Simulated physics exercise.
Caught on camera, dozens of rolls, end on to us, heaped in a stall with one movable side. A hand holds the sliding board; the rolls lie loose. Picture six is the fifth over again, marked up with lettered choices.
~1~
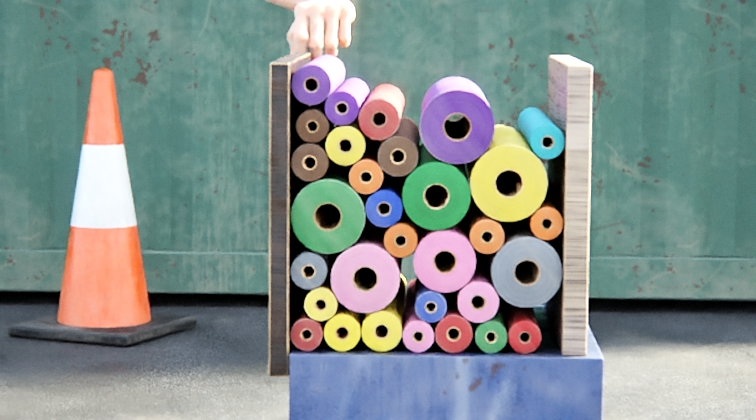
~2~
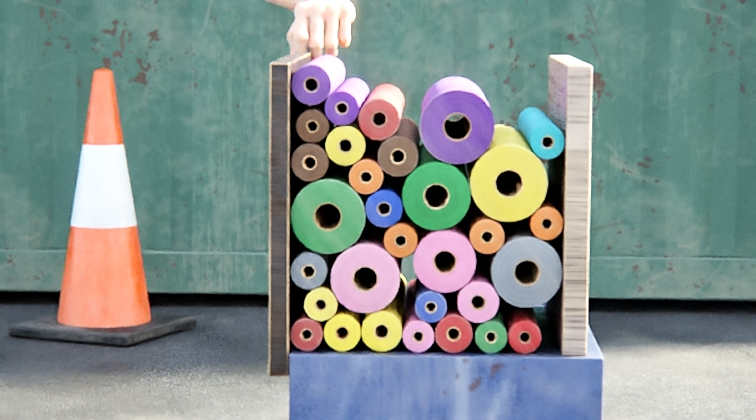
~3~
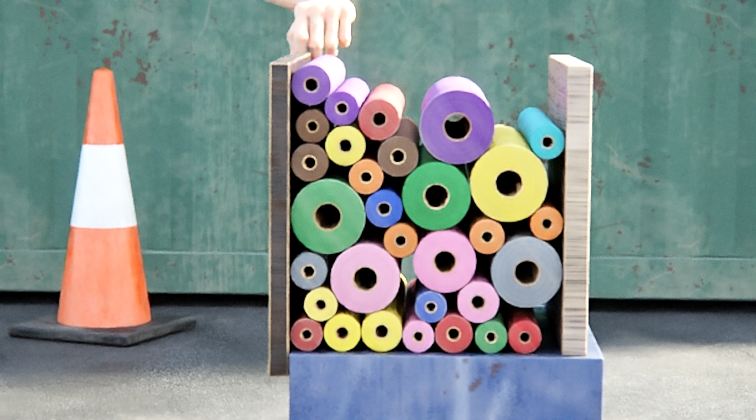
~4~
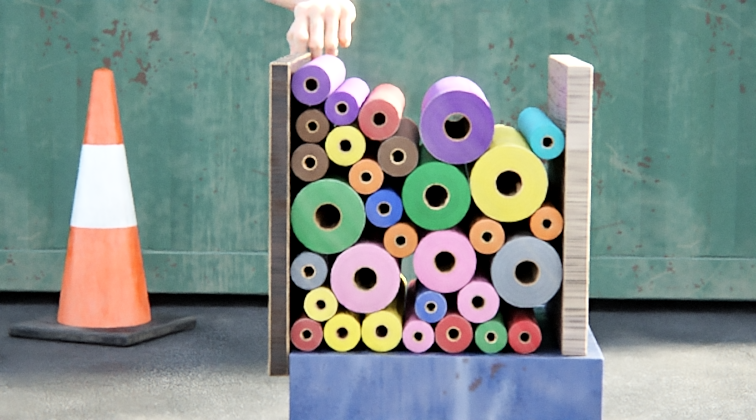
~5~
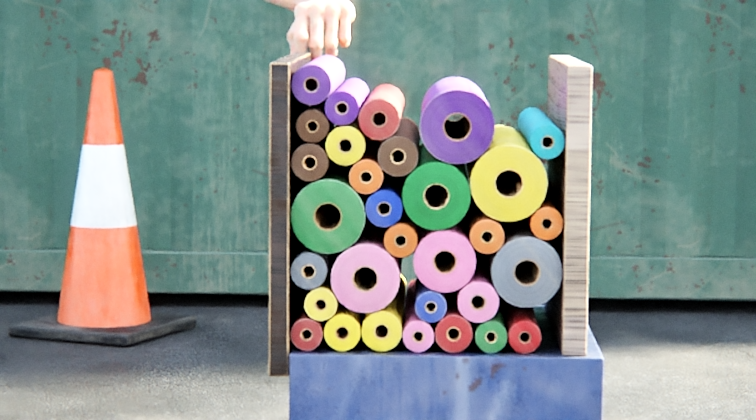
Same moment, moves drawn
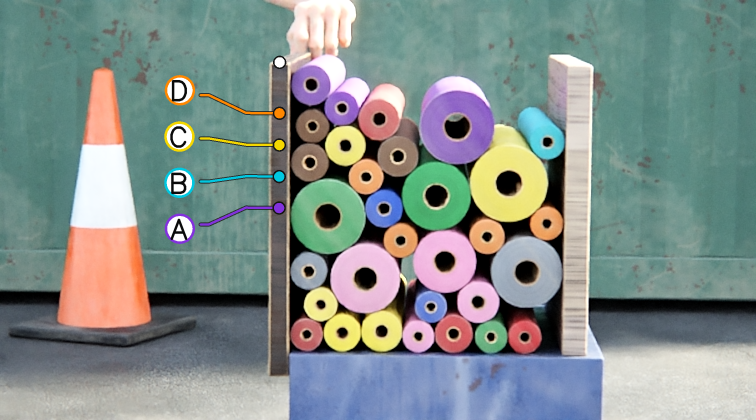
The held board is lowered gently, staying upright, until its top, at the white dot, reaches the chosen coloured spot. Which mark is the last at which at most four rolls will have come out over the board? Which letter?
The answer is mark B.
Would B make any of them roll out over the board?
At B: Yes.
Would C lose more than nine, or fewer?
At C, fewer than nine.
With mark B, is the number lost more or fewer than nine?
It loses fewer than nine.
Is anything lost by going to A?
Yes.
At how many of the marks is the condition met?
The number is three.
On the marked copy, A at (279, 208); B at (279, 177); C at (279, 145); D at (279, 113); the white dot at (279, 62).
With B. Early on, top of the board (291, 120).
Further on, top of the board (290, 176).
At the end, top of the board (290, 176), three out over the board.
As for the rest, A more than four out over the board; C one out over the board; D none out over the board.
